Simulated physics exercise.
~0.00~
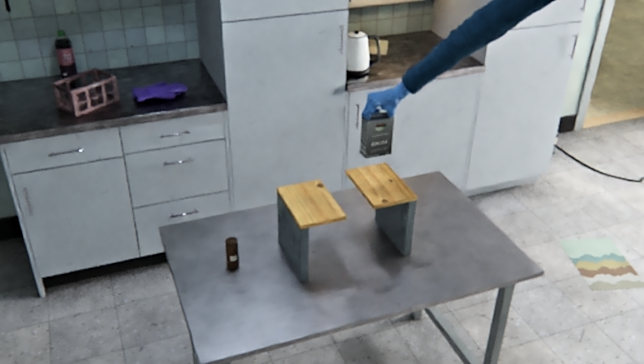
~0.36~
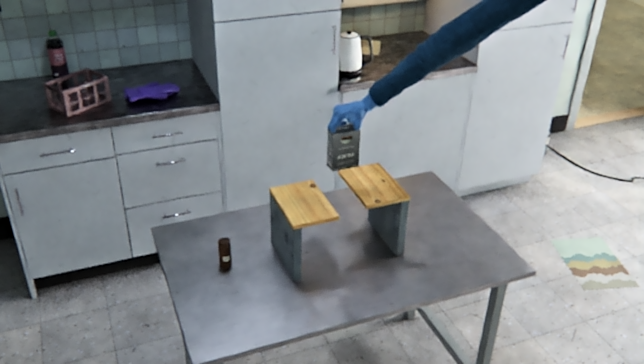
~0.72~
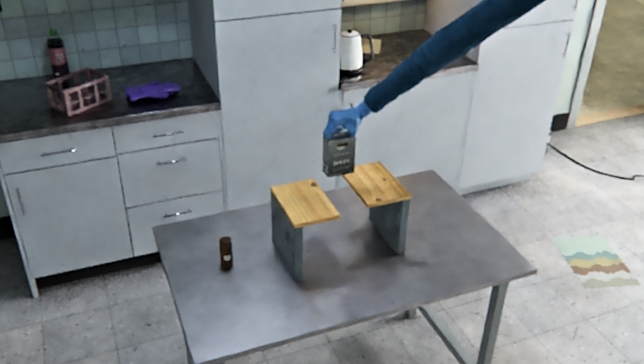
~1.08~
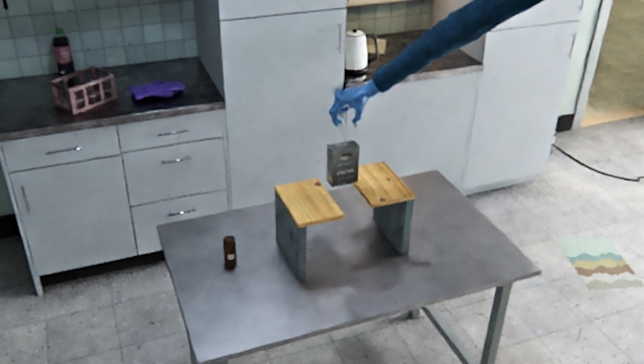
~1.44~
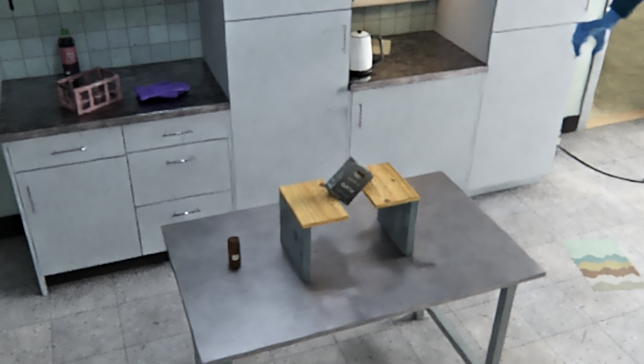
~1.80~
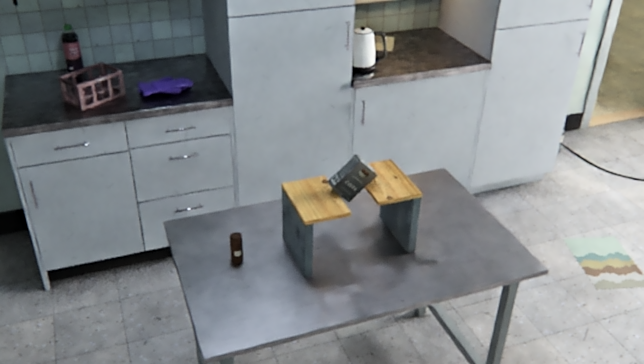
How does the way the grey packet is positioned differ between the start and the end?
At the start the grey packet is upright in the gloved hand. At the end it is leaning, lodged between the two wooden-topped supports.
